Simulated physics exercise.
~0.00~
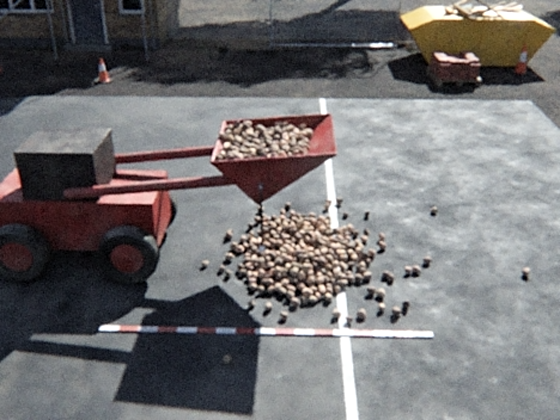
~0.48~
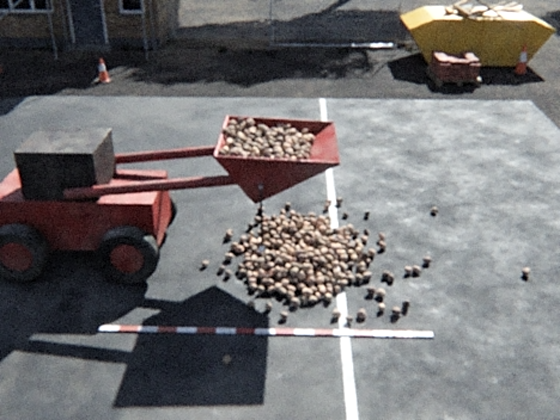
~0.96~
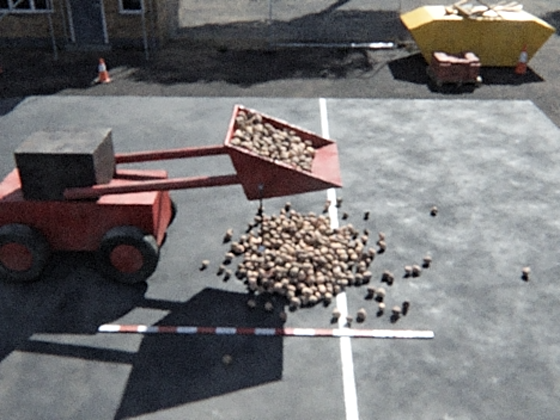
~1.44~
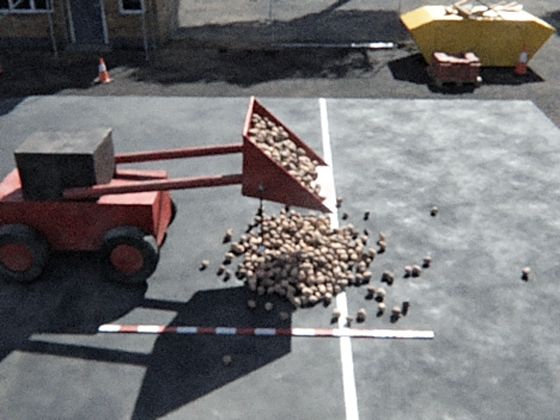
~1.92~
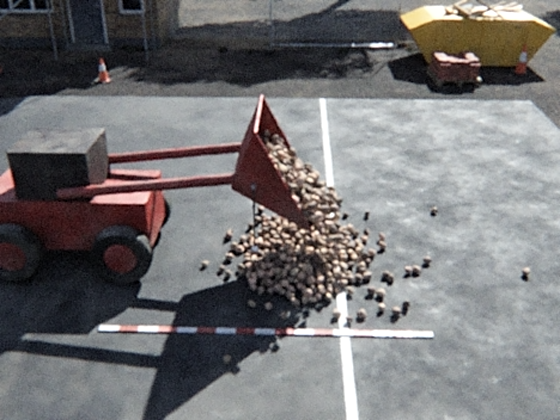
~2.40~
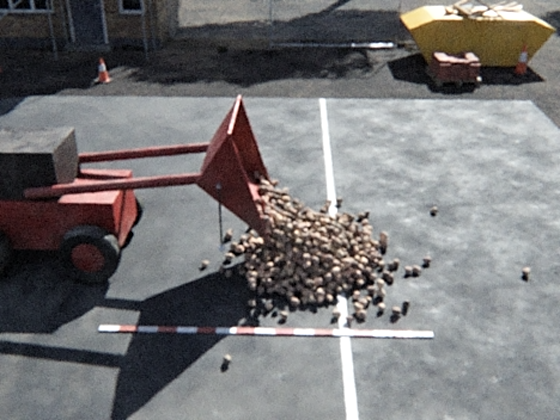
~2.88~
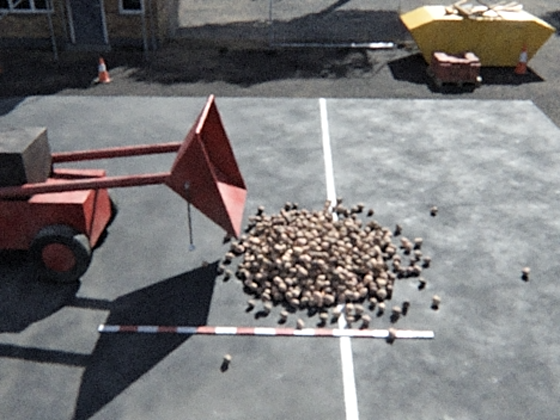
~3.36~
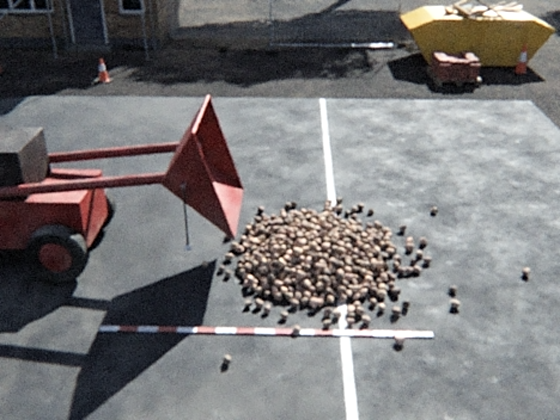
A red loader with a dark block on its back stands at the left of a grey paved yard, seen from above, its raised bucket full of brownish stones over a loose heap of the same. A white line crosses the ground beside a red-and-white striped staff, with a yellow skip, orange cones and a brick building behind. The bucket tips forward to the right, and its stones slide out onto the heap as the loader starts backing left. It draws clear with the bucket empty and steeply tilted, then stops, leaving a broader heap spread across the line.
